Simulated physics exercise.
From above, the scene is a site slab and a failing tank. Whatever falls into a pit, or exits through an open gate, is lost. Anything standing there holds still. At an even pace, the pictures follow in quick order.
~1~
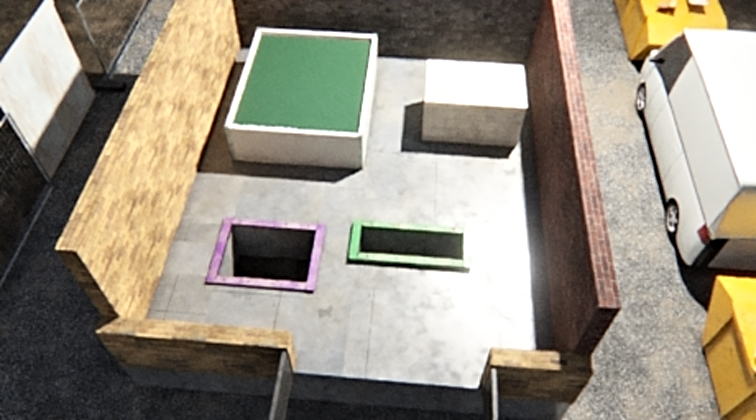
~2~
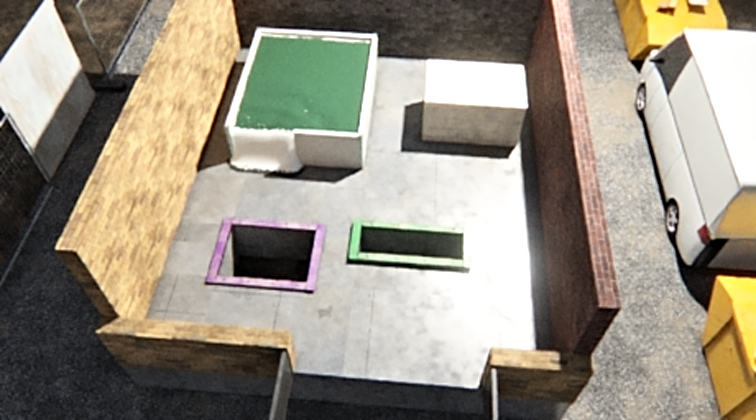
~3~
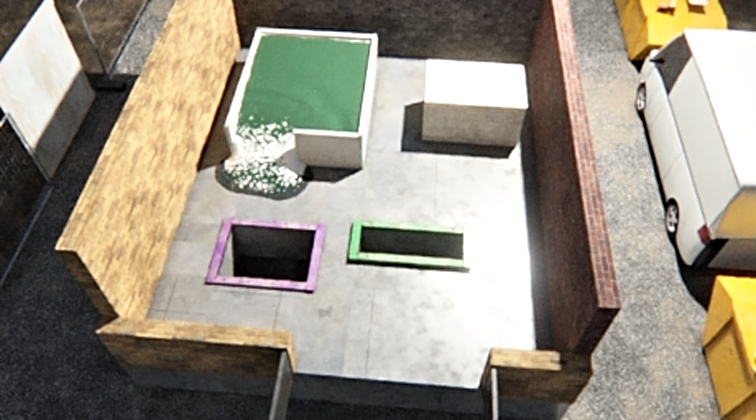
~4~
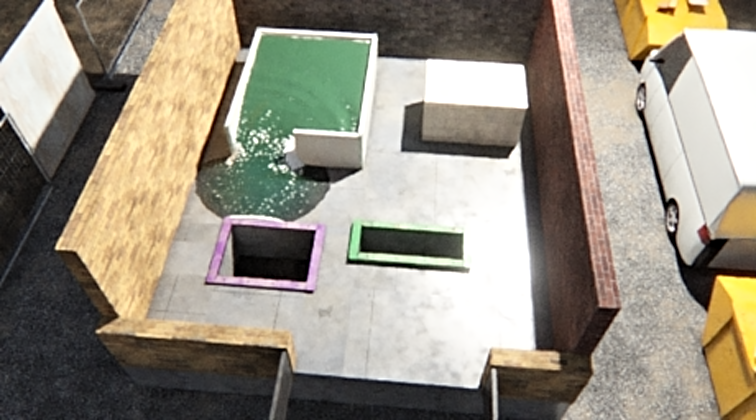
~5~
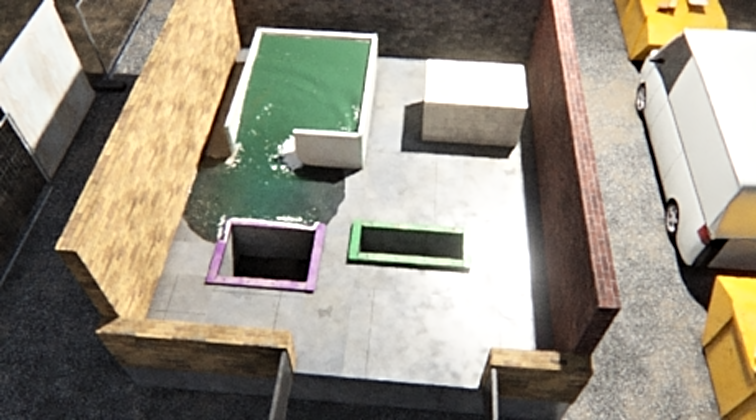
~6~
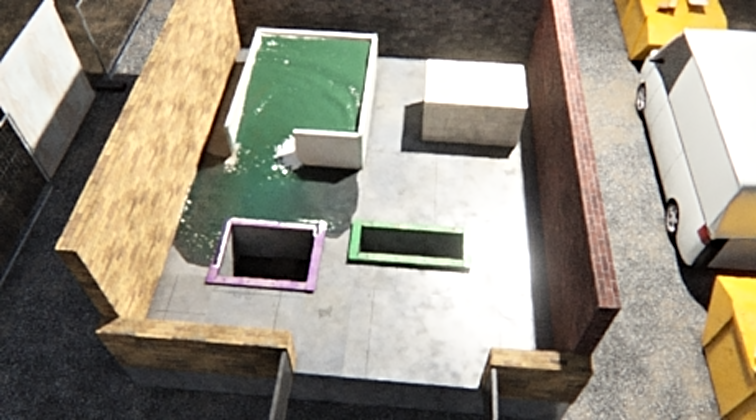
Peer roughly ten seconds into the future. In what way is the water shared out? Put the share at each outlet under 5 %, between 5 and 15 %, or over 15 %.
When it is over, the gate has between 5 and 15 %, the green pit has under 5 %, the purple pit has over 15 %.
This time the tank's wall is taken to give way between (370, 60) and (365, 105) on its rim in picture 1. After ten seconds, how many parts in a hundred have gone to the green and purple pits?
For green it's about 10 per cent, and for purple about 2 per cent.
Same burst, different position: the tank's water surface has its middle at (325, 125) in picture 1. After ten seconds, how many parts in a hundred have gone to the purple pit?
I'd put the purple pit at 65 per cent of the whole.
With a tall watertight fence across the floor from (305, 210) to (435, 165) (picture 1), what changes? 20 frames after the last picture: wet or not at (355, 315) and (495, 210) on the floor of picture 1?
Swamped, then spared.
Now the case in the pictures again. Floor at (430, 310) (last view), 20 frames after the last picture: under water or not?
Soaked.
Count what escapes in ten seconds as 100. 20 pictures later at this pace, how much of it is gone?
Near 50 in a hundred.
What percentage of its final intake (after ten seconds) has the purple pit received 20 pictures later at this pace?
Around 60 in a hundred.
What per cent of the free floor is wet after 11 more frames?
That's roughly 25 per cent.
A moment on, water covers 20 % of the floor; the gate 0 %, the green pit 0 %, the purple pit 7 %.
Next, water covers 25 % of the floor; the gate 0 %, the green pit 0 %, the purple pit 14 %.
Then, water covers 45 % of the floor; the gate 1 %, the green pit 0 %, the purple pit 23 %.
Later, water covers 60 % of the floor; the gate 2 %, the green pit 0 %, the purple pit 32 %.
In the end, water covers 90 % of the floor; the gate 7 %, the green pit 0 %, the purple pit 39 %.
